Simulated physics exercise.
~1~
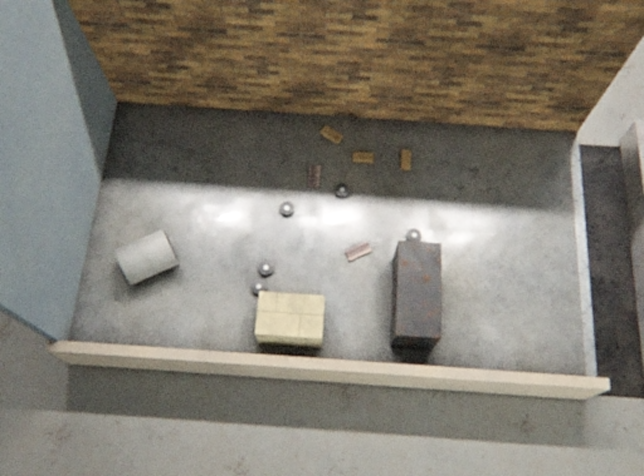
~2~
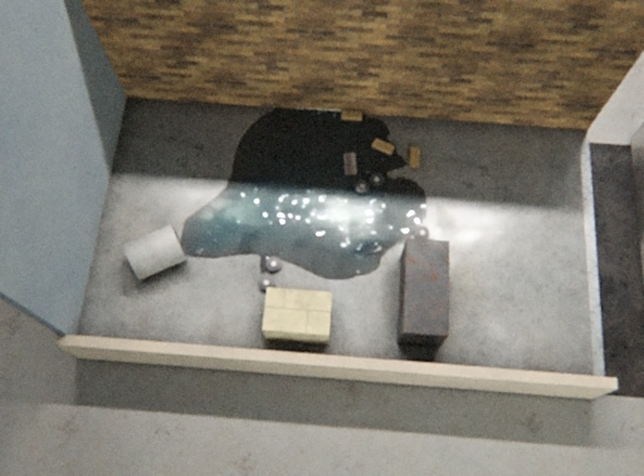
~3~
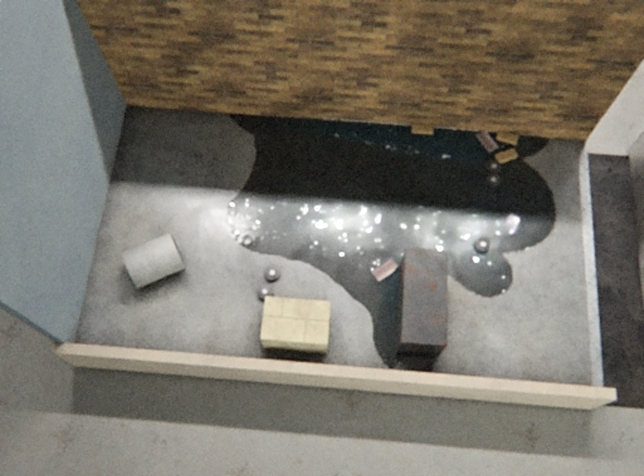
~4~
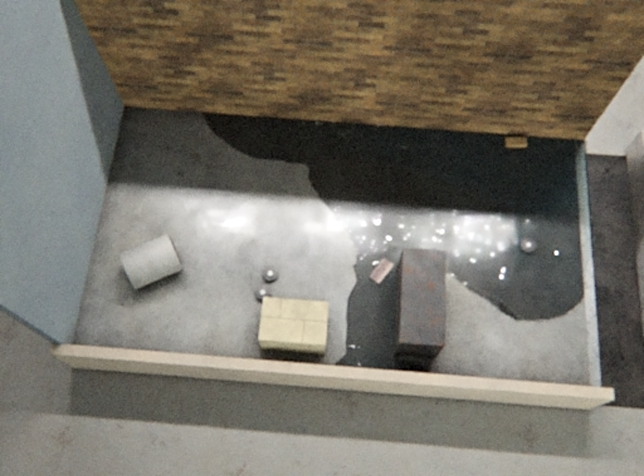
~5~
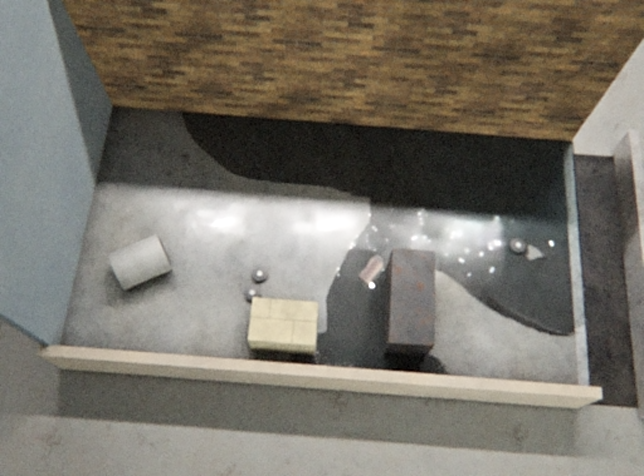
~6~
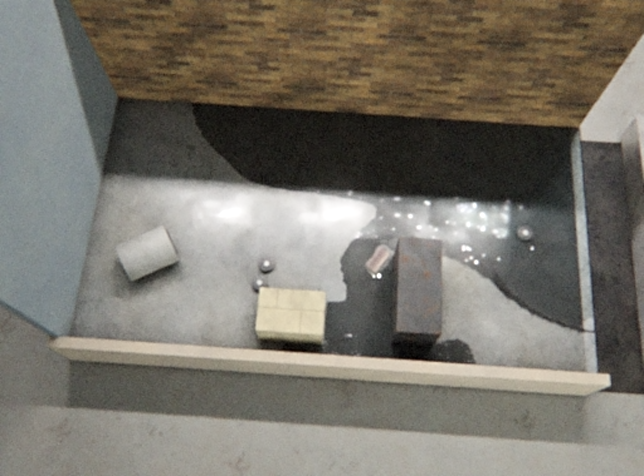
At first, a pale drum lies on its side at the left of a grey floor, with small metallic balls and little boards scattered near the middle and two larger blocks standing toward the front. Dark, glinting liquid then spreads from beside the drum, reaching several of the small items. The pool widens to the right and around the dark block, carrying boards and balls with it. Most of these go out of sight toward the right, while the left side clears. Finally, liquid still covers the back and right, with two balls left near the yellowish block.
